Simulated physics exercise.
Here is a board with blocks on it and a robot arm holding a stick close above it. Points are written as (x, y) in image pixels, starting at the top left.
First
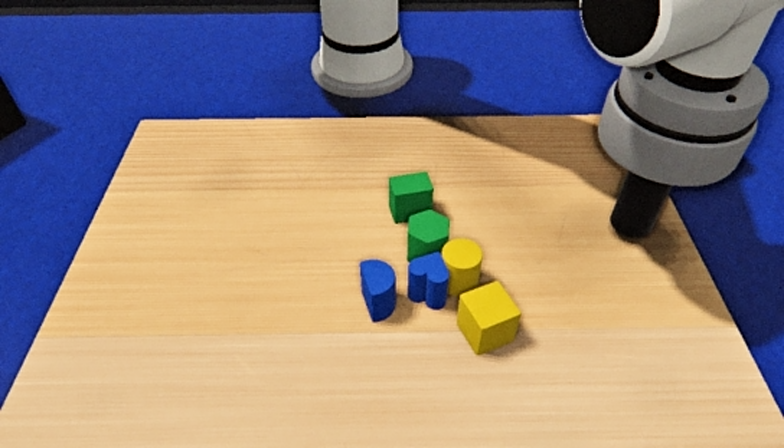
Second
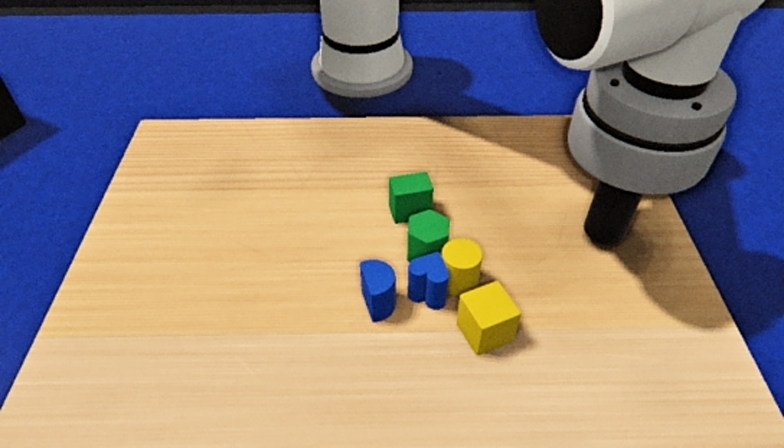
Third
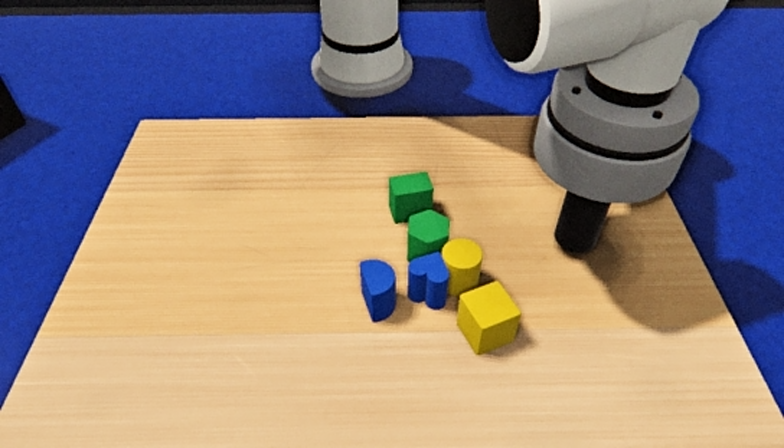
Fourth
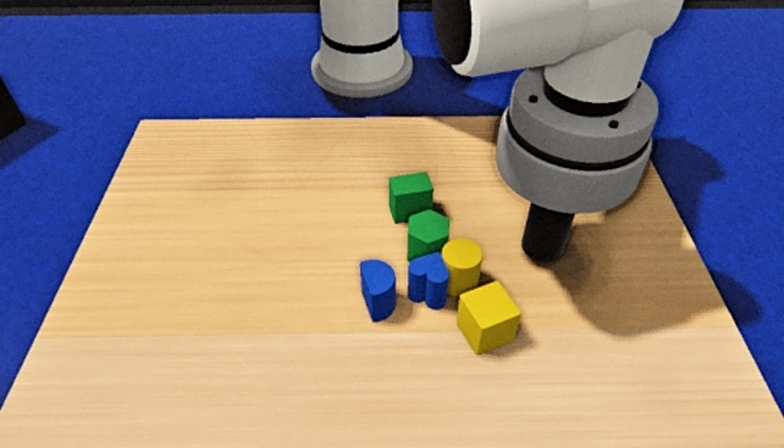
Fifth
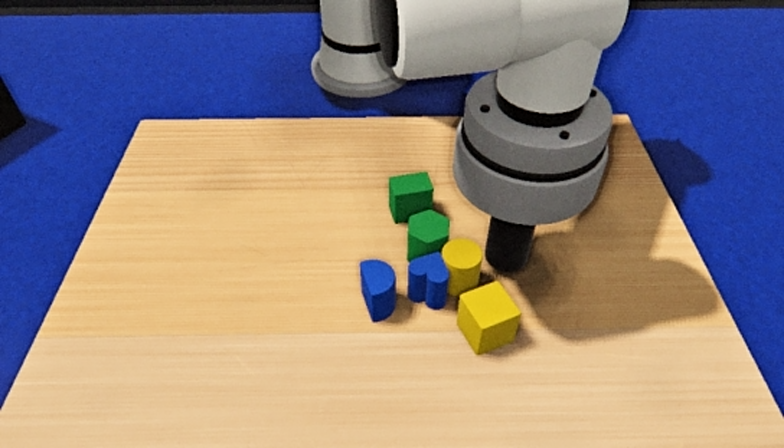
A robot arm moves its black stick left across the board toward the still blocks.
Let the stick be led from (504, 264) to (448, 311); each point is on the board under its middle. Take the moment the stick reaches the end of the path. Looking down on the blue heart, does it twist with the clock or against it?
Looking down: Anticlockwise.
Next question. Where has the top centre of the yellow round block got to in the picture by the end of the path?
Its top middle is near (408, 273).
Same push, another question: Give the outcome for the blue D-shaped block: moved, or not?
By the time the path is finished, it has moved at least a centimetre.
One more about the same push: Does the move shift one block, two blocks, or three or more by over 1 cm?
Three or more get moved.
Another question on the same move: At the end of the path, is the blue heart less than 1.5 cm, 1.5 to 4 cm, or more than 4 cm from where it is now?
Of the three bands, it's over 4 cm.
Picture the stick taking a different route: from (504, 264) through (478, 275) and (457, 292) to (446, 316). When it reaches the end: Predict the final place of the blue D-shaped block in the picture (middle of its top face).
When the path ends, it will be at (353, 277).
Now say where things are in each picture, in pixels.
The first picture shows stick's lower end (630, 223); blue D-shaped block (378, 275); blue heart (430, 267); yellow round block (463, 253); yellow square piece (491, 304).
The second picture shows stick (604, 230); blocks still.
The third picture shows stick (575, 238); blocks still.
The fourth picture shows stick (542, 247); blocks still.
The fifth picture shows stick (506, 256); blue D-shaped block (378, 275); blue heart (430, 267); yellow round block (463, 253); yellow square piece (491, 304).
The first path, step by step. Halfway along, stick (478, 279); blue D-shaped block (366, 277), turned 15° clockwise; blue heart (405, 276), turned 30° anticlockwise; yellow round block (438, 261).
At the end, stick (449, 304); blue D-shaped block (332, 279), turned 75° clockwise; blue heart (367, 286), turned 60° anticlockwise; yellow round block (408, 273); yellow square piece (491, 309), turned 15° anticlockwise.
